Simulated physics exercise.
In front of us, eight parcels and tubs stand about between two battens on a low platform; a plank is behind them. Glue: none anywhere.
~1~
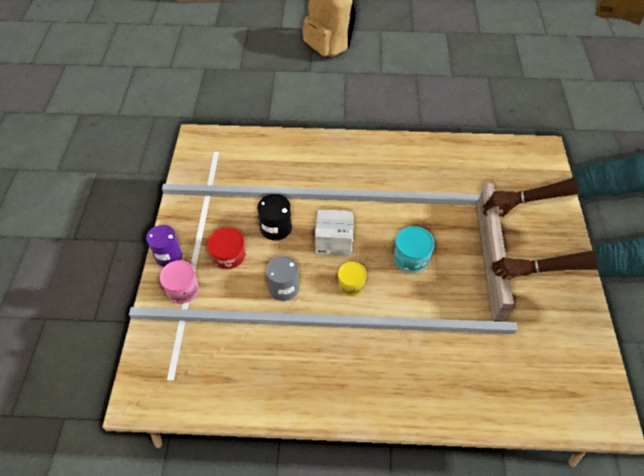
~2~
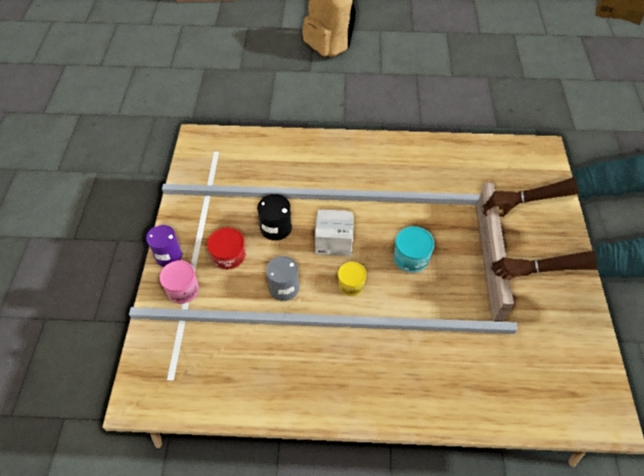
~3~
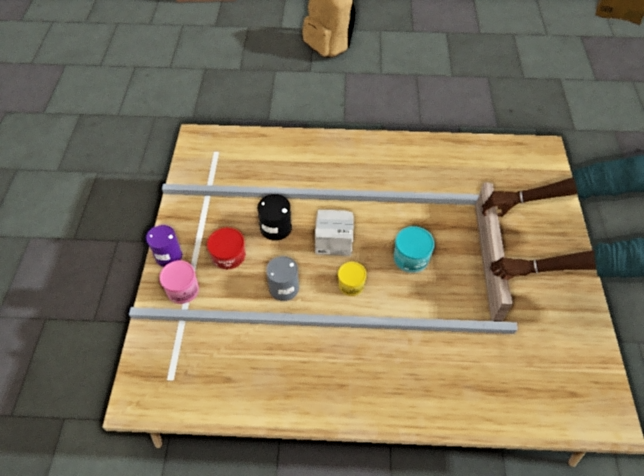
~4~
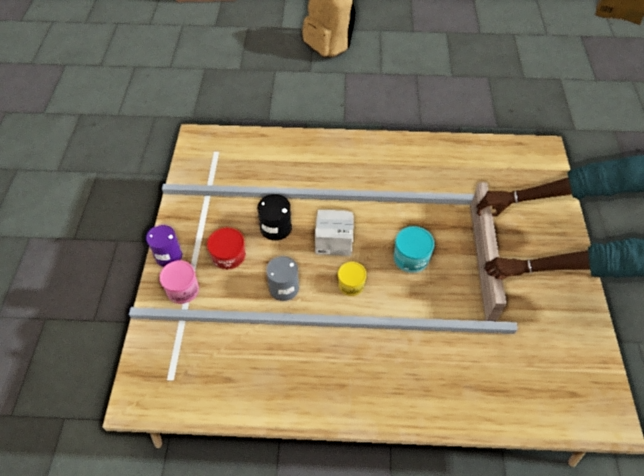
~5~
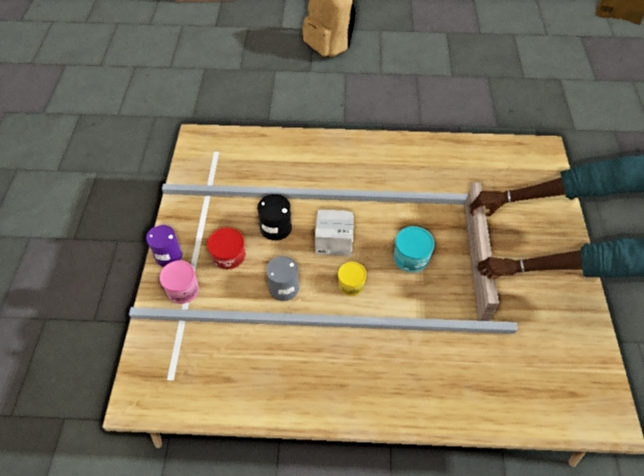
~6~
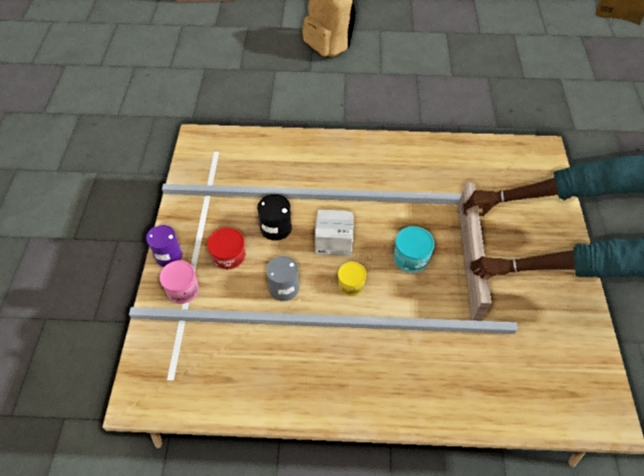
Two hands sliding a plank slightly left between two battens on a wooden platform, while eight coloured tubs and parcels stay still.
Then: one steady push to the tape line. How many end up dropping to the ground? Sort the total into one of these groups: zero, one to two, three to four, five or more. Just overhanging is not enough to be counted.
It goes in the group three to four.
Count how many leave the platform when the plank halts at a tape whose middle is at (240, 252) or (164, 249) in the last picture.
Respectively 0 and 7.
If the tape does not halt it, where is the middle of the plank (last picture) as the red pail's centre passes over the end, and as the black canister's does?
Estimated middle: (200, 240), and (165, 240) for the other.
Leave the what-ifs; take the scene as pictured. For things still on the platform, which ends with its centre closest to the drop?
It's the grey canister that is foremost.
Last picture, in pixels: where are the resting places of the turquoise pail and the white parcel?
(173, 257) and (181, 226), roughly.
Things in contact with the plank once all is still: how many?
Looks like 4 of them, all told.
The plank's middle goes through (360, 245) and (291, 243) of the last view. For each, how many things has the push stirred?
The counts are 3 and 5.
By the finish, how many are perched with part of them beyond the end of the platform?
The total comes out at 1.
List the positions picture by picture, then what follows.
Purple canister (165, 246); pink pail (180, 283); red pail (227, 249); plank (493, 250); tape (196, 251), in the first picture.
Pink pail (180, 283); black canister (275, 217), in the second picture.
Red pail (227, 249); plank (492, 250), in the third picture.
Purple canister (165, 246); yellow pail (352, 279), in the fourth picture.
Pink pail (180, 283); grey canister (283, 279), in the fifth picture.
Purple canister (165, 246); pink pail (180, 283); red pail (227, 249); plank (473, 250); tape (196, 251), in the sixth picture.
Soon after, none off yet; purple canister at rest near (165, 246); pink pail at rest near (180, 283); red pail at rest near (227, 249).
By the end, the number that fall off is three or four; fallen, red pail, pink pail and purple canister.
